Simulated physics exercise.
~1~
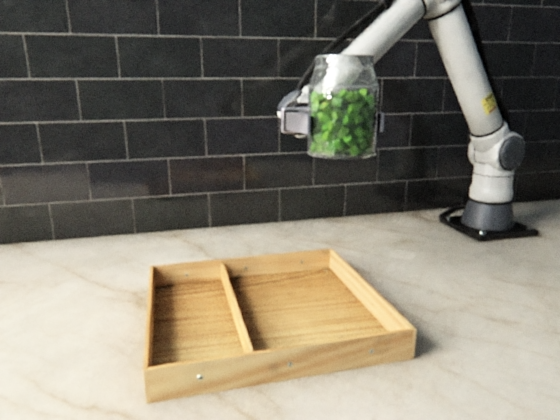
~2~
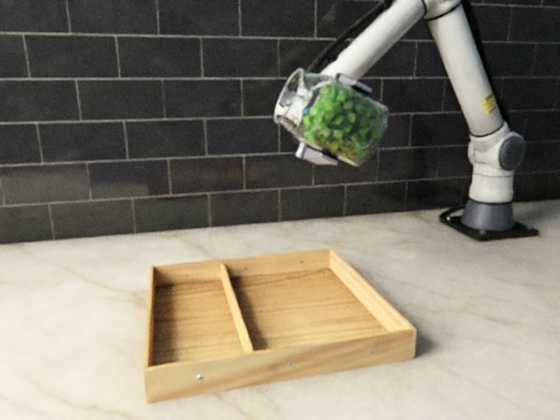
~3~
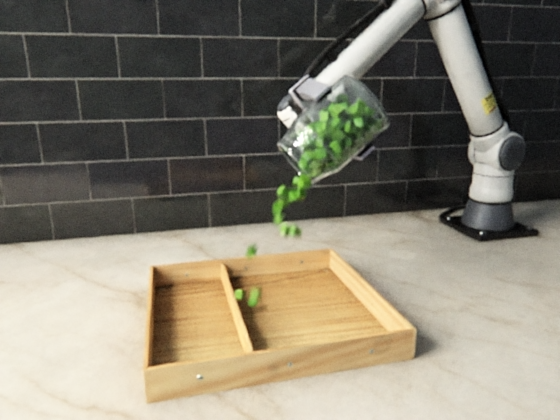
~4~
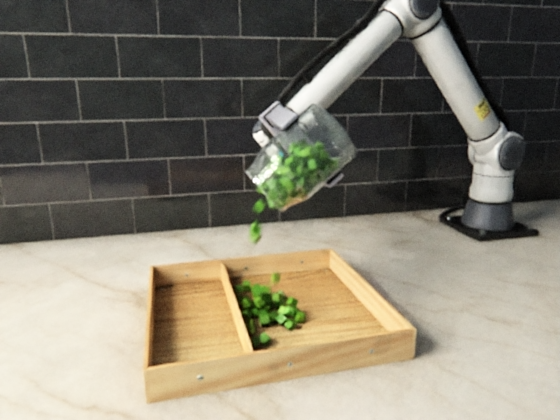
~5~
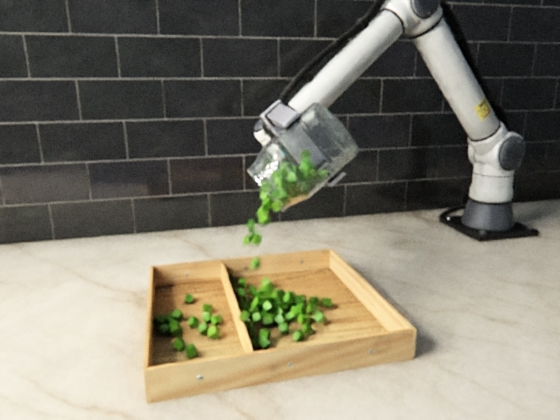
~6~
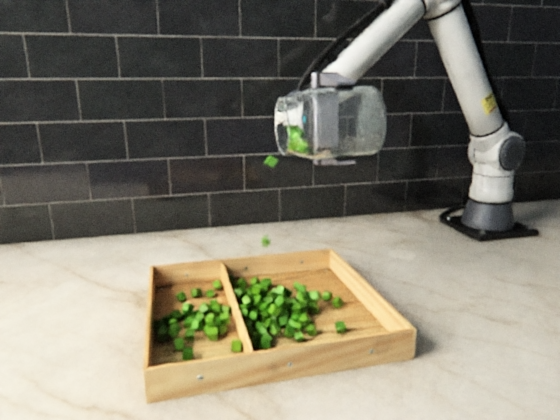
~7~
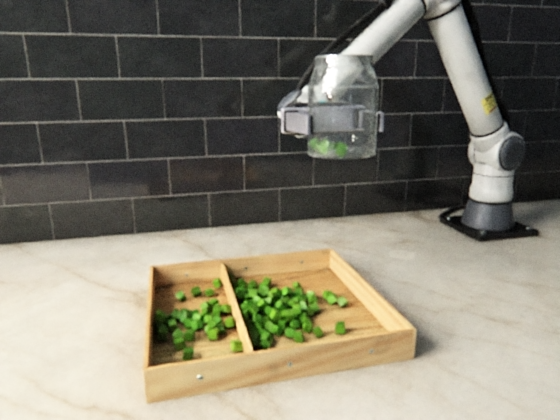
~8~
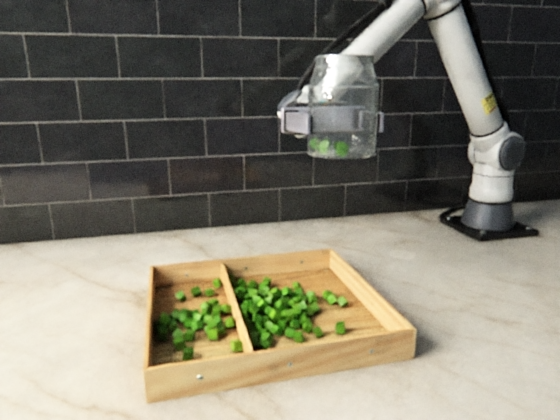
A robot arm tipped a clear jar of green cubes over a divided wooden tray, spilling them into both sections, then turned it upright again, leaving most of them in the larger right section, some in the left and a few in the jar.
